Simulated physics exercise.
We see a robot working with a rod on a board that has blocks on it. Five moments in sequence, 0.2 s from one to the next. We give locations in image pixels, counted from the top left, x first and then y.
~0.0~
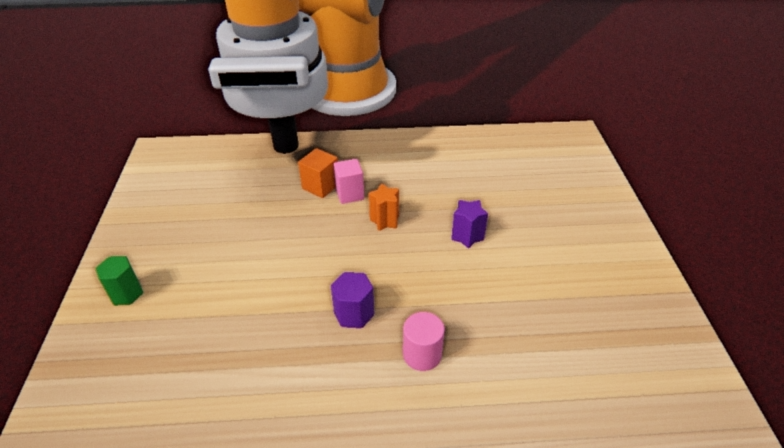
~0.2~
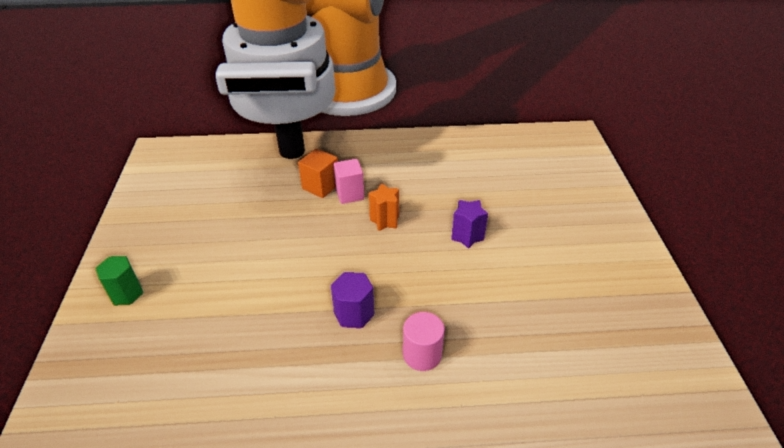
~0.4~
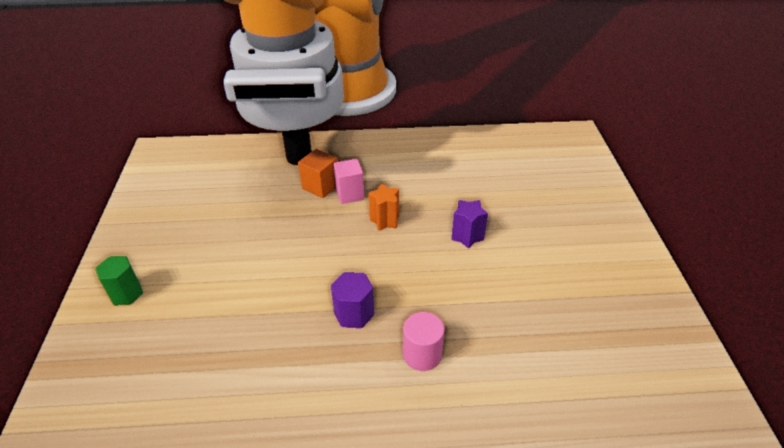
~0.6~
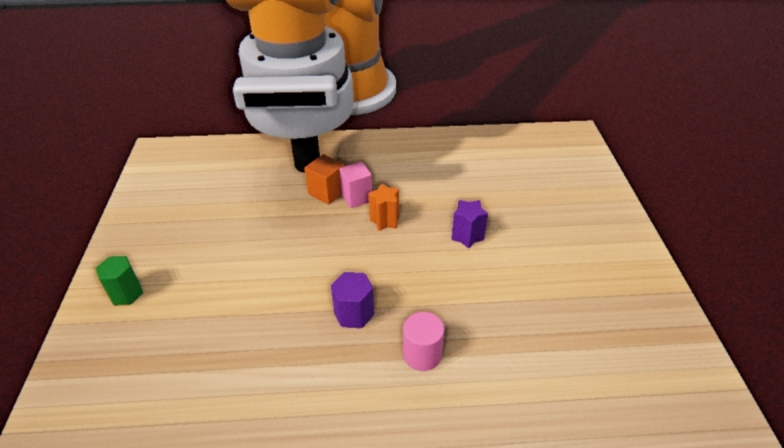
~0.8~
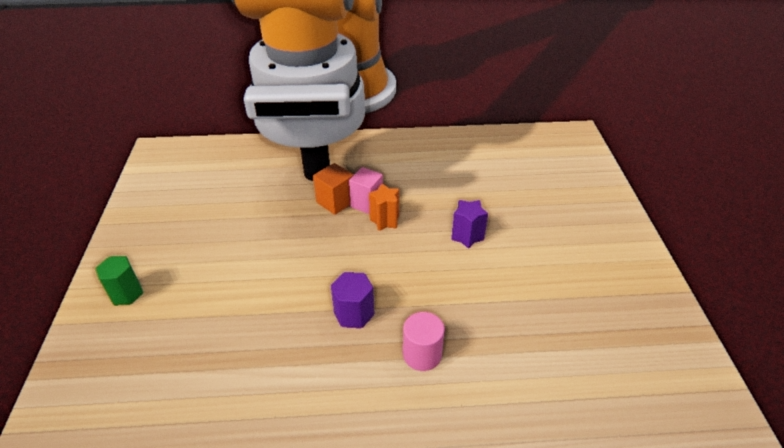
An orange and white robot arm with a black rod reaches over the far edge of a pale wooden board on a dark red floor, seen from above by a still camera. An orange cube, pink block and orange star sit near it, a purple star right, a green block left, and a purple hexagon and pink cylinder nearer. The rod slides slightly right and nearer, then pushes the cube and pink block a short way towards the unmoving orange star.
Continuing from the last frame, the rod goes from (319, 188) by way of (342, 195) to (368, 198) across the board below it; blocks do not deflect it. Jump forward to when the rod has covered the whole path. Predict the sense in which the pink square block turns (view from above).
Counterclockwise from above.
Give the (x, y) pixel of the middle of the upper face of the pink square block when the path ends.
It ends at (390, 184).
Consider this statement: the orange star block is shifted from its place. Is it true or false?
That claim is true.
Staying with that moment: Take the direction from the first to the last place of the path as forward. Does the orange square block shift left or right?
The orange square block is shifted sideways to the right, facing along the path from start to end.
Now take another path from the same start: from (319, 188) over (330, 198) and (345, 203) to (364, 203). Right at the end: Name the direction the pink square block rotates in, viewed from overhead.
Counterclockwise rotation.
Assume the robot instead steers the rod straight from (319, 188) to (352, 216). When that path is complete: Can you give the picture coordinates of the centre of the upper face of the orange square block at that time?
My estimate: (365, 206).
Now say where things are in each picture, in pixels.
In the first frame, rod's lower end at (286, 147); orange square block at (318, 159); pink square block at (348, 167); orange star block at (385, 194).
In the second frame, rod at (292, 152); blocks still.
In the third frame, rod at (299, 158); blocks still.
In the fourth frame, rod at (308, 165); orange square block at (325, 165); pink square block at (355, 171).
In the fifth frame, rod at (317, 174); orange square block at (333, 175); pink square block at (366, 177); orange star block at (385, 194).
The first path, step by step. Halfway along, rod at (342, 181); orange square block at (349, 186), turned 35° clockwise; pink square block at (377, 181), turned 40° anticlockwise; orange star block at (393, 196), turned 25° clockwise.
At the end, rod at (368, 183); orange square block at (352, 190), turned 45° clockwise; pink square block at (390, 184), turned 25° anticlockwise; orange star block at (399, 201), turned 40° clockwise.
